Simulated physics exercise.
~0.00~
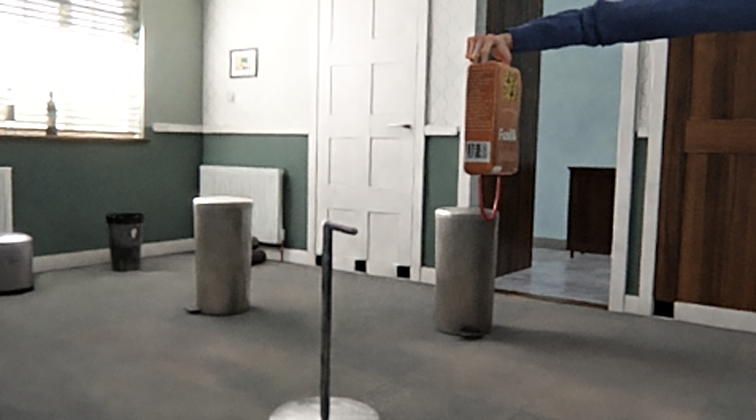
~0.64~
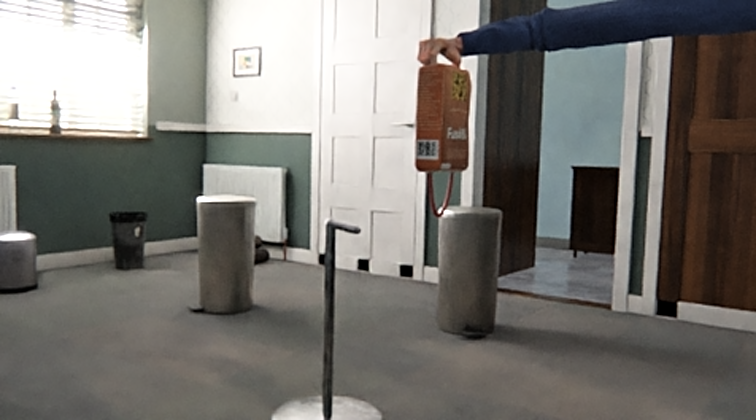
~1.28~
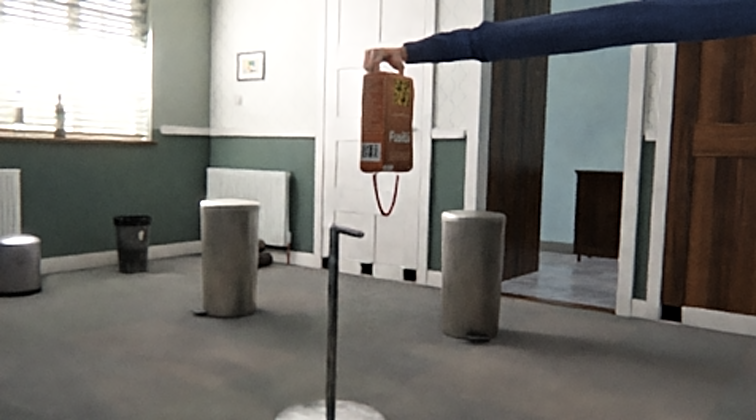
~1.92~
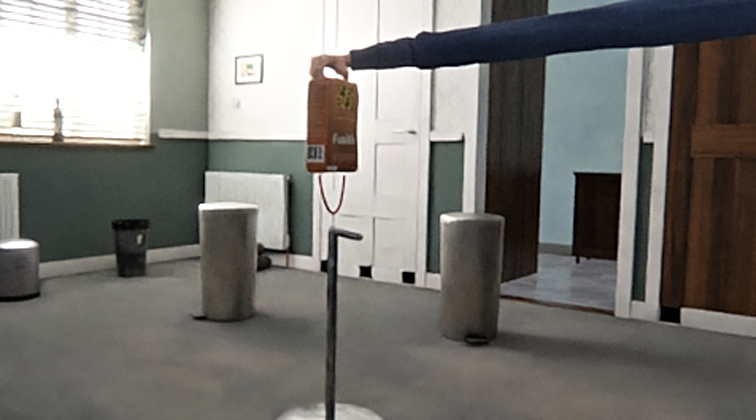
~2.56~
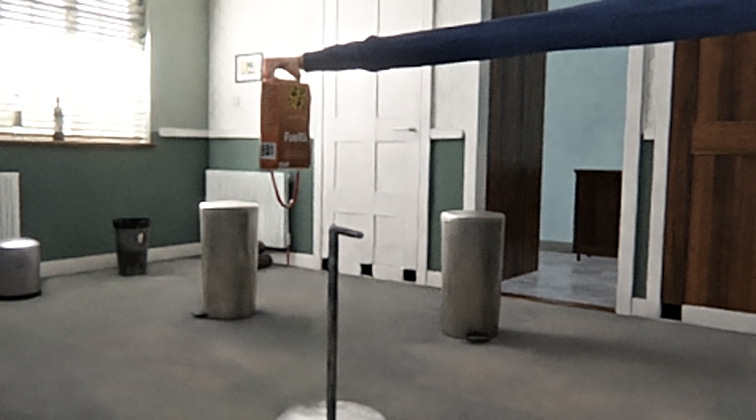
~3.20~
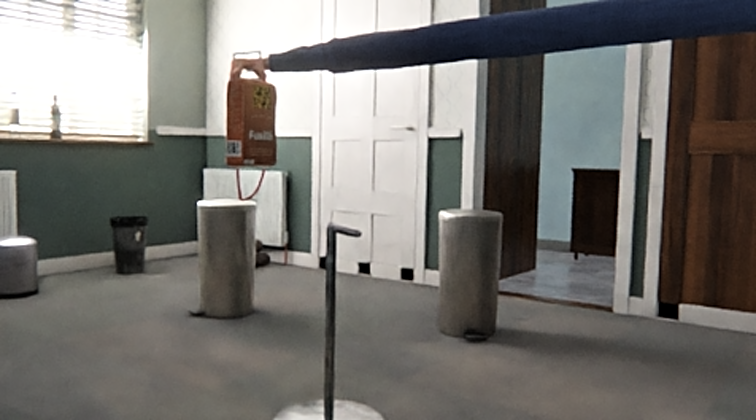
An orange sack with a loop hanging beneath it, held by a hand in a blue sleeve, moves left across a room, passing above a post with a sideways hook. The loop does not catch, and the sack ends up clear of the post on its left, still held upright.
